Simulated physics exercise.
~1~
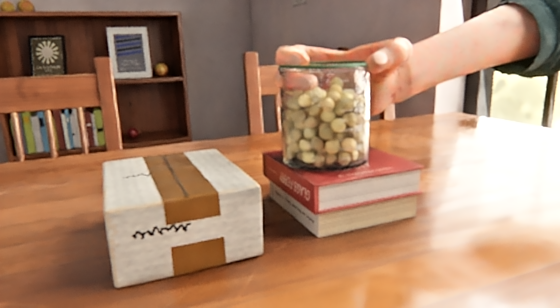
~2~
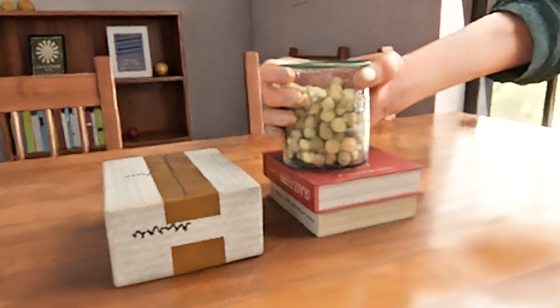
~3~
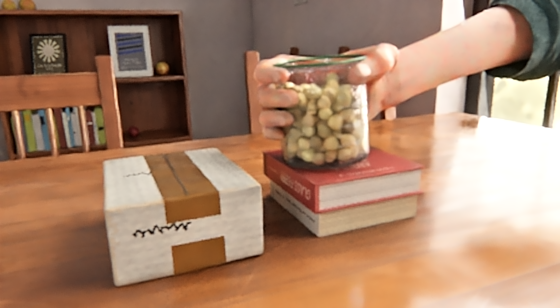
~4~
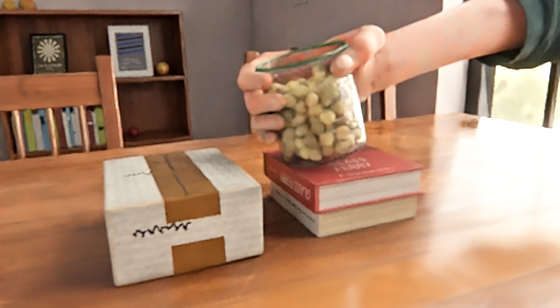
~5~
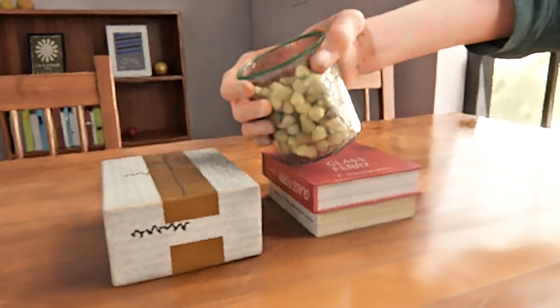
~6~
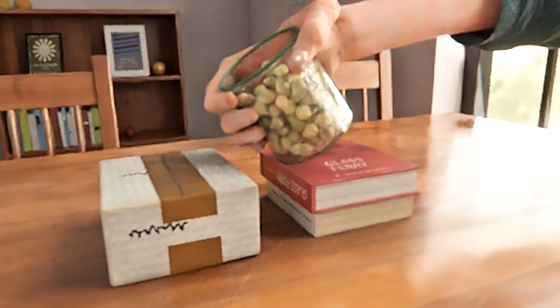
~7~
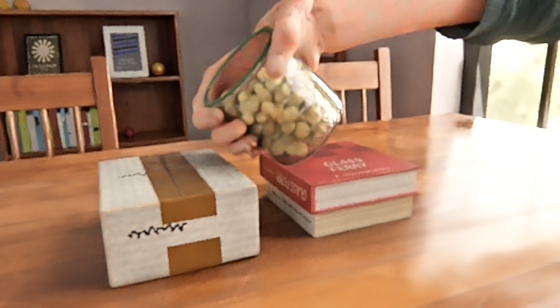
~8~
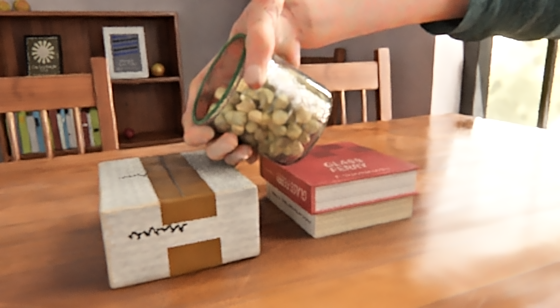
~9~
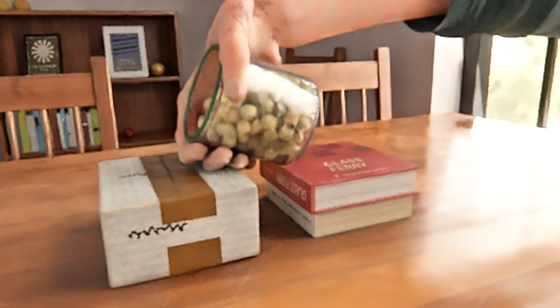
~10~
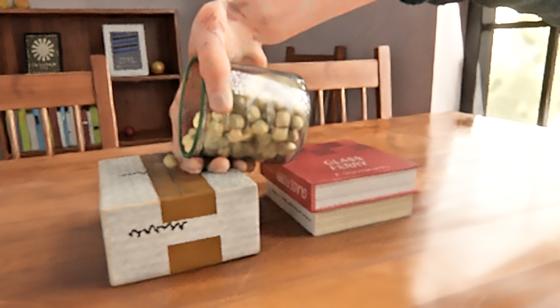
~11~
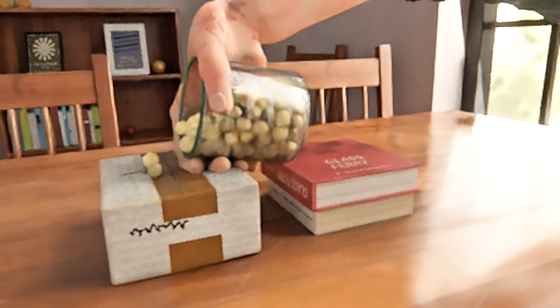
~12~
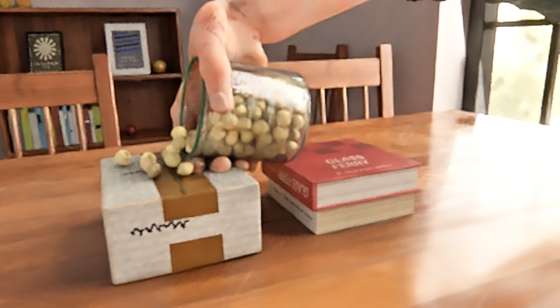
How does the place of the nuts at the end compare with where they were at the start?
At the start the nuts are all in the upright jar over the stacked books on the right. By the end they have shifted left, with most in the tipped jar resting against the box and a few lying on top of the box.
